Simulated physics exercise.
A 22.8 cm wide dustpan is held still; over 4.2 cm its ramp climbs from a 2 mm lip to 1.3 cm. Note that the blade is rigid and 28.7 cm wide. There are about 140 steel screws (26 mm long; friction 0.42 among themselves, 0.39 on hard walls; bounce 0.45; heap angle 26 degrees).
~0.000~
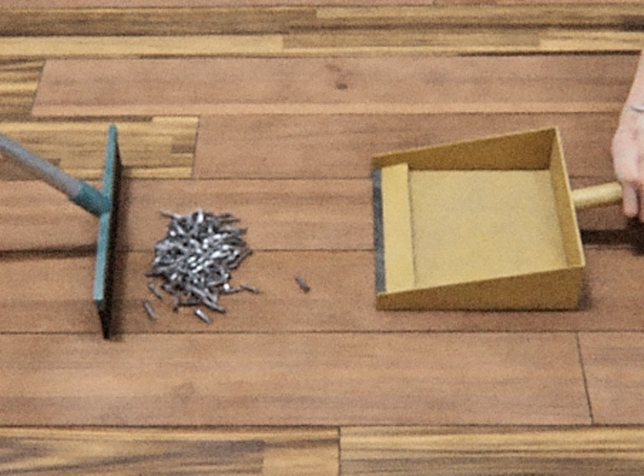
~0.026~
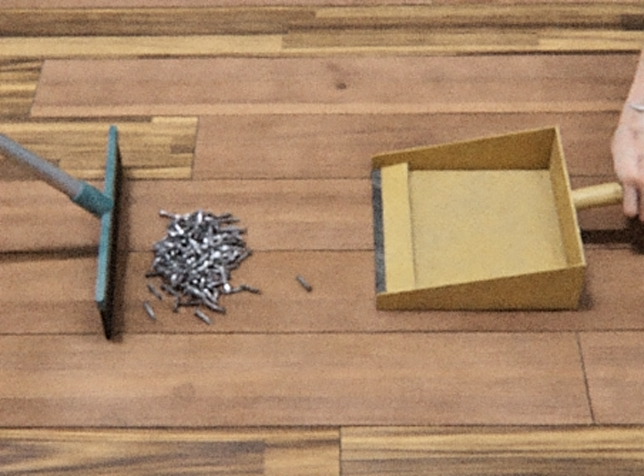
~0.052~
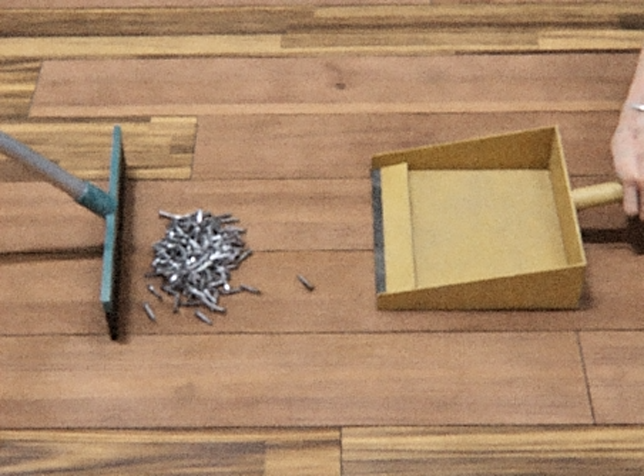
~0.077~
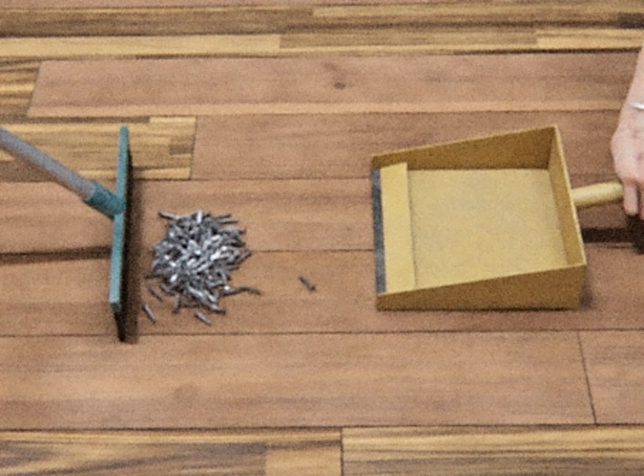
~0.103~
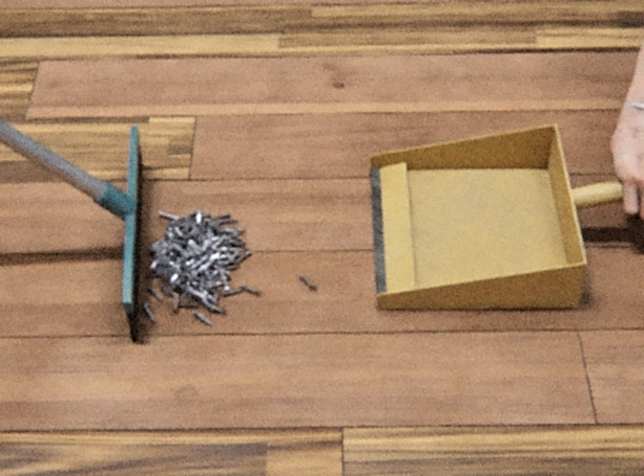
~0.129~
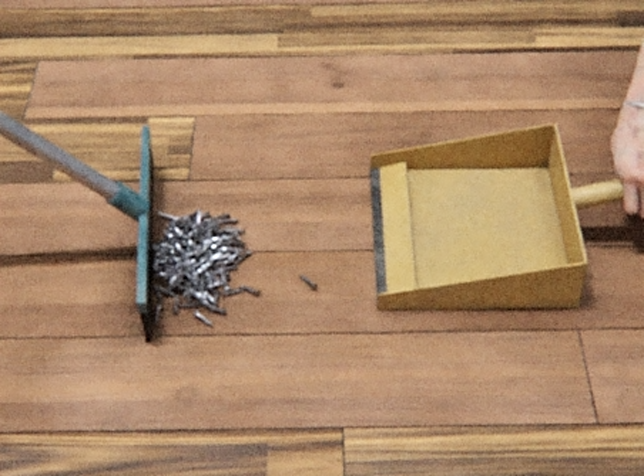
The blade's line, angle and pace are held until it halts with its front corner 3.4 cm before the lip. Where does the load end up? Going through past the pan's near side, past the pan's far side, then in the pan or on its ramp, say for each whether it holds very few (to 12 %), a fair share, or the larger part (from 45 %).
Near side holds very few. Far side holds very few. Pan holds a fair share.
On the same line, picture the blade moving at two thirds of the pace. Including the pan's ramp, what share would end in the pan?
It would be around 20 per cent.
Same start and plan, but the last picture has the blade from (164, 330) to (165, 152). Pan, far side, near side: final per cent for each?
Pan 30 % / far 0 % / near 25 %.
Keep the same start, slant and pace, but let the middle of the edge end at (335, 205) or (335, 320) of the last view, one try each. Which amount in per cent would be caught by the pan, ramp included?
Roughly 20 per cent for the first try and 5 per cent for the second.
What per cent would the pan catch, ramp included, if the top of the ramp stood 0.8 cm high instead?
25 %.
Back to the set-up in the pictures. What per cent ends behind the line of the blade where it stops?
I'd put it near 0 in a hundred.
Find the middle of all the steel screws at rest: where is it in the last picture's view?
Estimated resting centre: Around (362, 251).
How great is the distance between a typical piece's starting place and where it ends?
That distance is around 20 cm.
After 0.32 s, middle of the blade 15 cm from the lip; 0 % over the lip, far side 0 %, near side 5 %.
After 0.45 s, middle of the blade 8 cm from the lip; 0 % over the lip, far side 0 %, near side 5 %.
After 0.70 s, middle of the blade 5 cm from the lip; 20 % over the lip, far side 0 %, near side 5 %.
At rest (1.0 s), near side 5 %, far side 0 %, pan 20 %, in front of the lip or behind the blade 75 %.
